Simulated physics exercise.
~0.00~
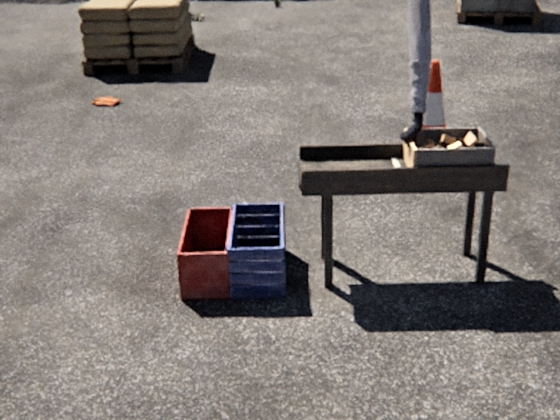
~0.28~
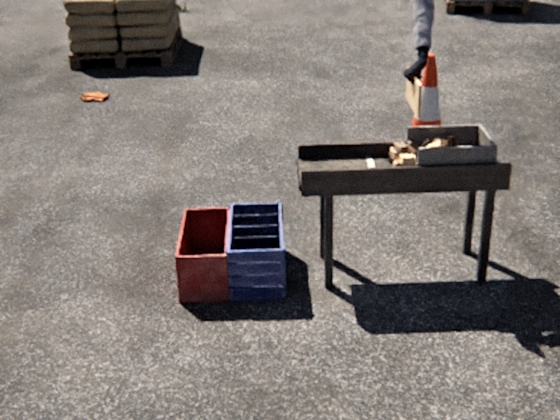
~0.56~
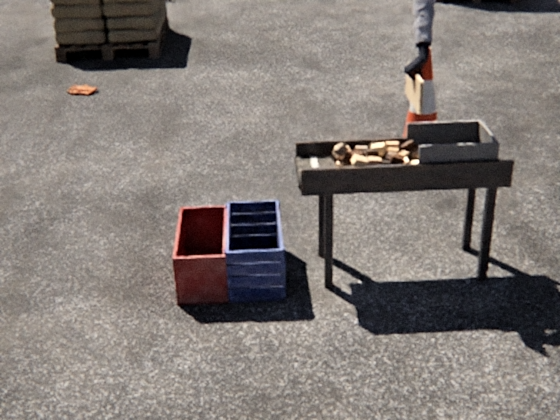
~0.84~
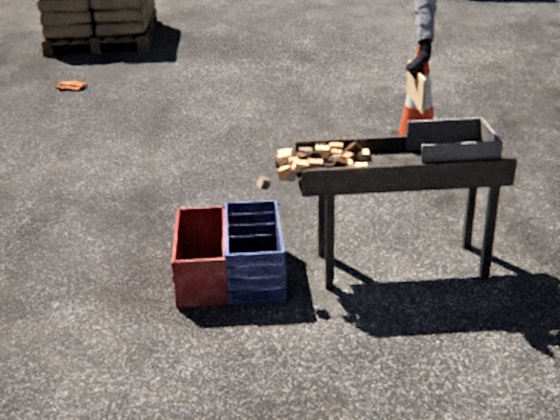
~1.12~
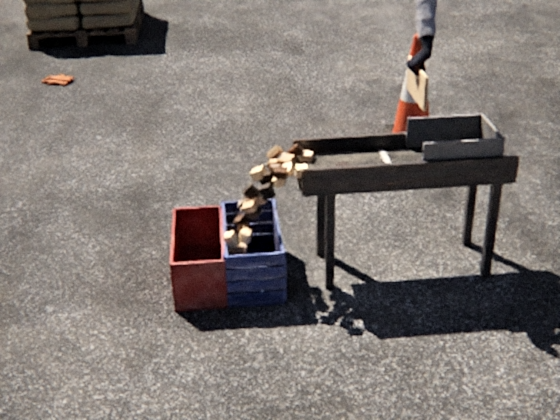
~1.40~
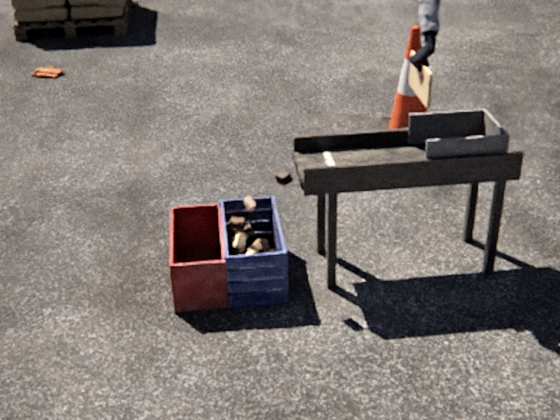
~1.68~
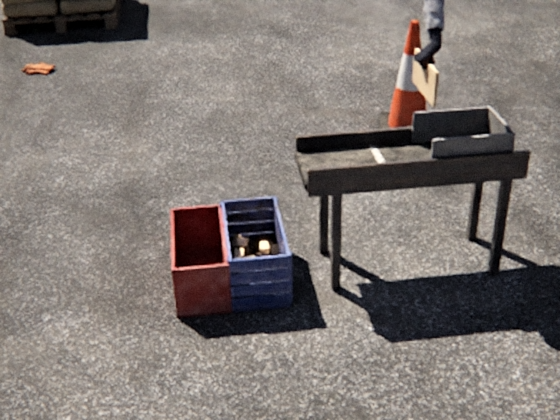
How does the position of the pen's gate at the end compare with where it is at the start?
At the start the gate is down at the left end of the grey pen, where the blocks are held. By the end it is held up in the air by the gloved hand, clear above the belt and in front of the cone.
